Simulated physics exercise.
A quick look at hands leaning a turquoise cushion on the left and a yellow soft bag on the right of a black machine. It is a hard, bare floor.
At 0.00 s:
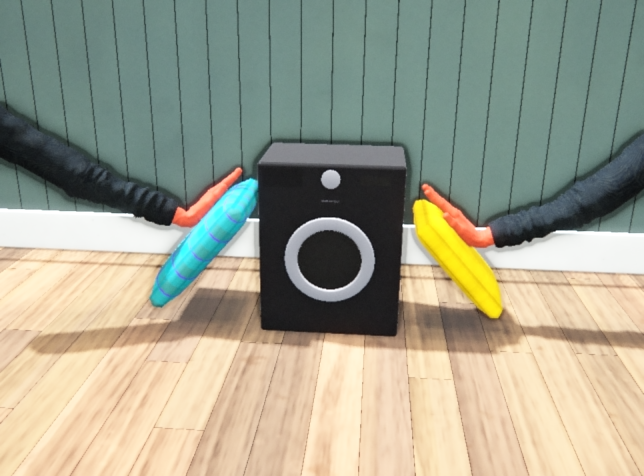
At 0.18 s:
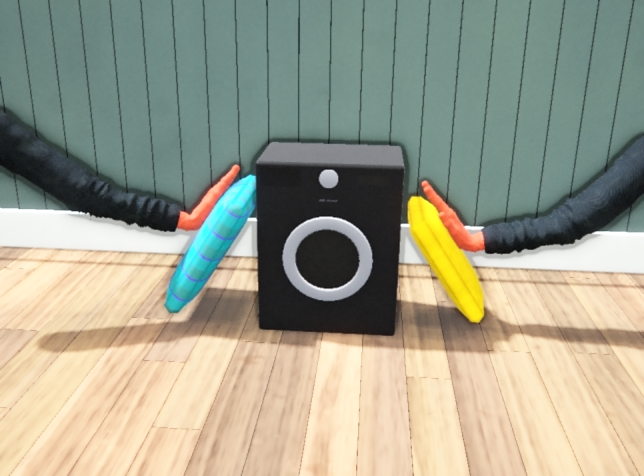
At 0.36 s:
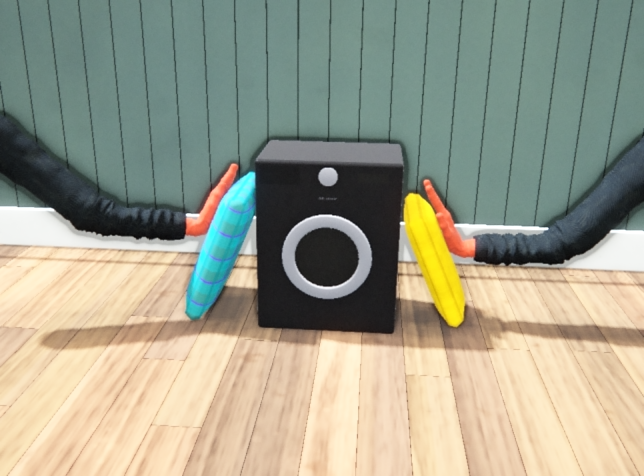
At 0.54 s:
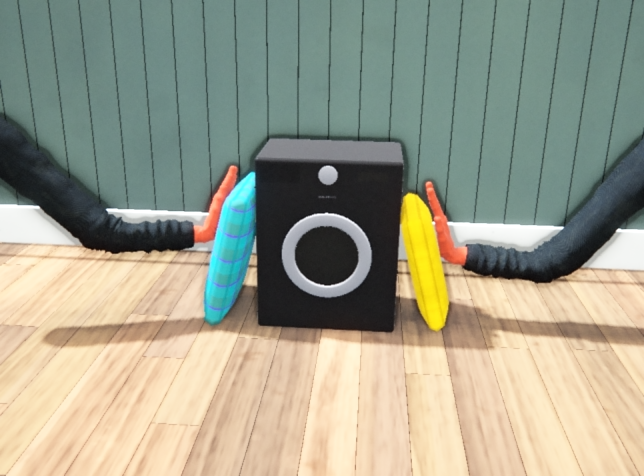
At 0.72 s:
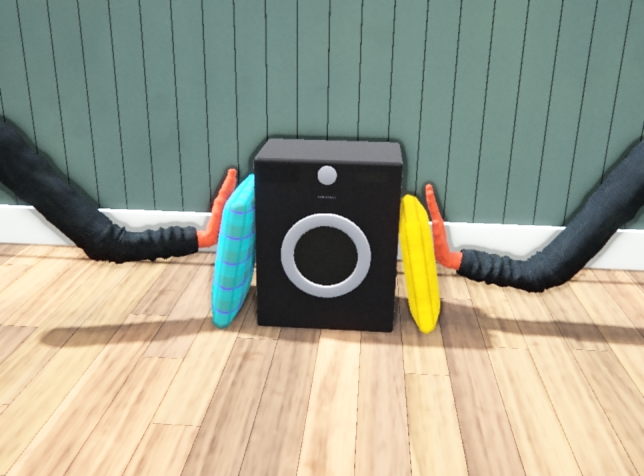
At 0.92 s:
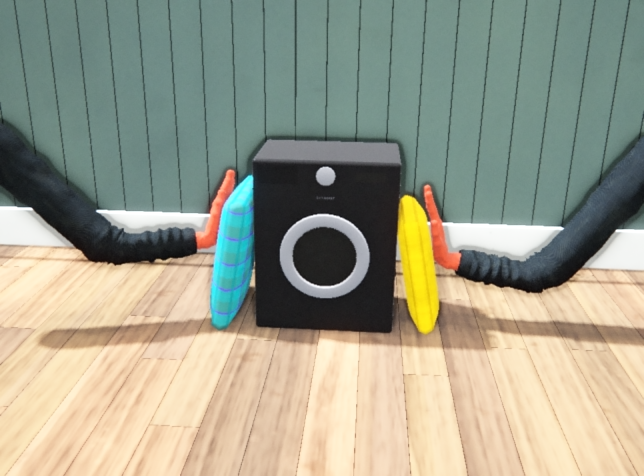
On a bare wooden floor by a green panelled wall, two dark-sleeved arms press a turquoise cushion and a yellow soft bag against a black machine's left and right sides. Both lean at a slant, then their lower ends slide inward until they stand almost upright, hands still against them.
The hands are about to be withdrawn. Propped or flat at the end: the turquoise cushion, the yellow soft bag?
As it turns out, the turquoise cushion holds its lean and the yellow soft bag remains propped up.
After 1.42 s, cushion propped as before near (238, 250); soft bag propped as before near (416, 263).
In the end, cushion propped as before near (239, 249); soft bag propped as before near (416, 263). The turquoise cushion remains propped up and the yellow soft bag keeps leaning.
